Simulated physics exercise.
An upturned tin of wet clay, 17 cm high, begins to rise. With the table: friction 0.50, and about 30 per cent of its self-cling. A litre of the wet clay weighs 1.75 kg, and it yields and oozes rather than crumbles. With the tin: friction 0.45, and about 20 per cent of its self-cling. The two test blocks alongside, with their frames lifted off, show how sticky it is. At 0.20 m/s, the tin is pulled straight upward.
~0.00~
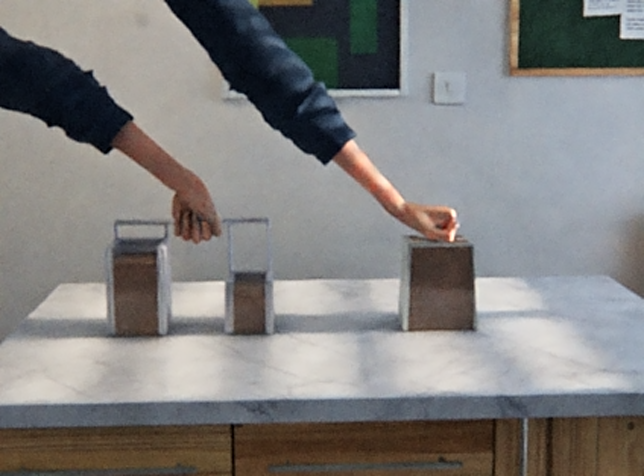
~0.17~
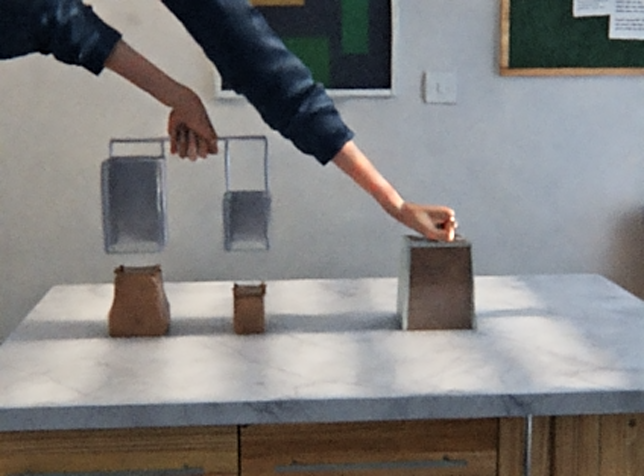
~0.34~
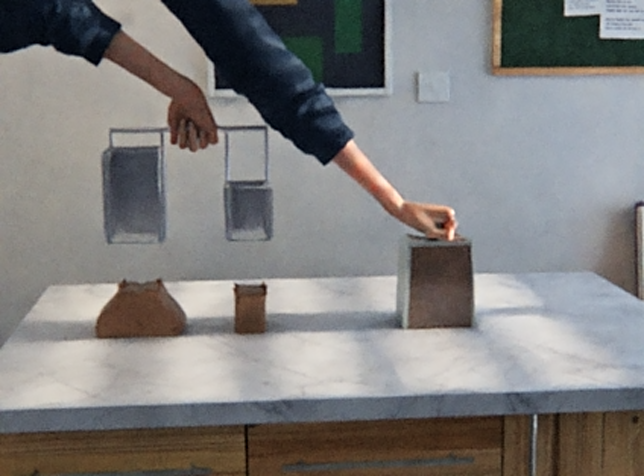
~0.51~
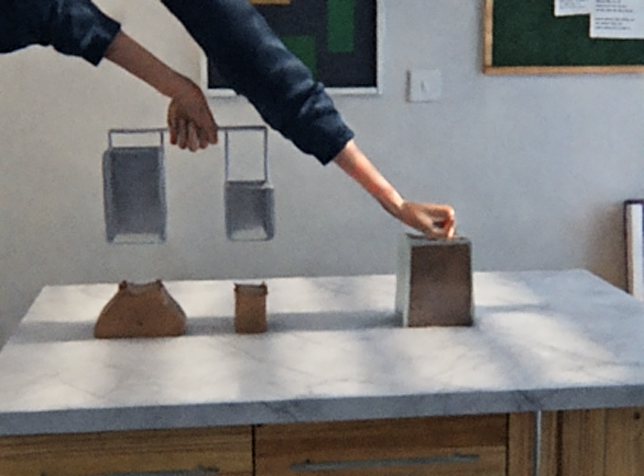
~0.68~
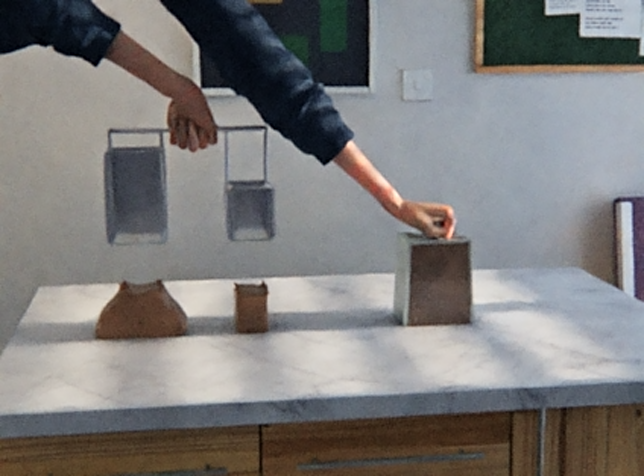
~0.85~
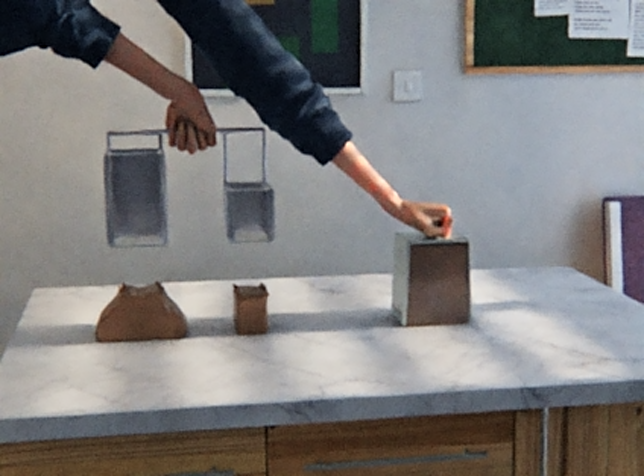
In a room with a pale wall, seen from the front and slightly above, a marbled white table stands over wooden drawers as the camera drifts slowly left around it. Dark-sleeved arms reach from the upper left to two grey holders around brown clay blocks and a grey, brown-fronted tin at right. One hand lifts the holders, the left block slumps wider, then the other barely raises the tin.
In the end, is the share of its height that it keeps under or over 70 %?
Lower than 70 %.
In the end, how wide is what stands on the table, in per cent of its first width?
200 %.
By 1.25 s, the tin is up by 8.0 cm.
By 1.72 s, the tin is up by 17 cm; what stands on the table is 64 % of the tin's depth.
By 2.19 s, the tin is up by 27 cm; what stands on the table is 63 % of the tin's depth.
By 2.66 s, the tin is up by 29 cm; what stands on the table is 63 % of the tin's depth.
By 2.76 s, at the end, the tin is up by 29 cm; what stands on the table is 63 % of the tin's depth.
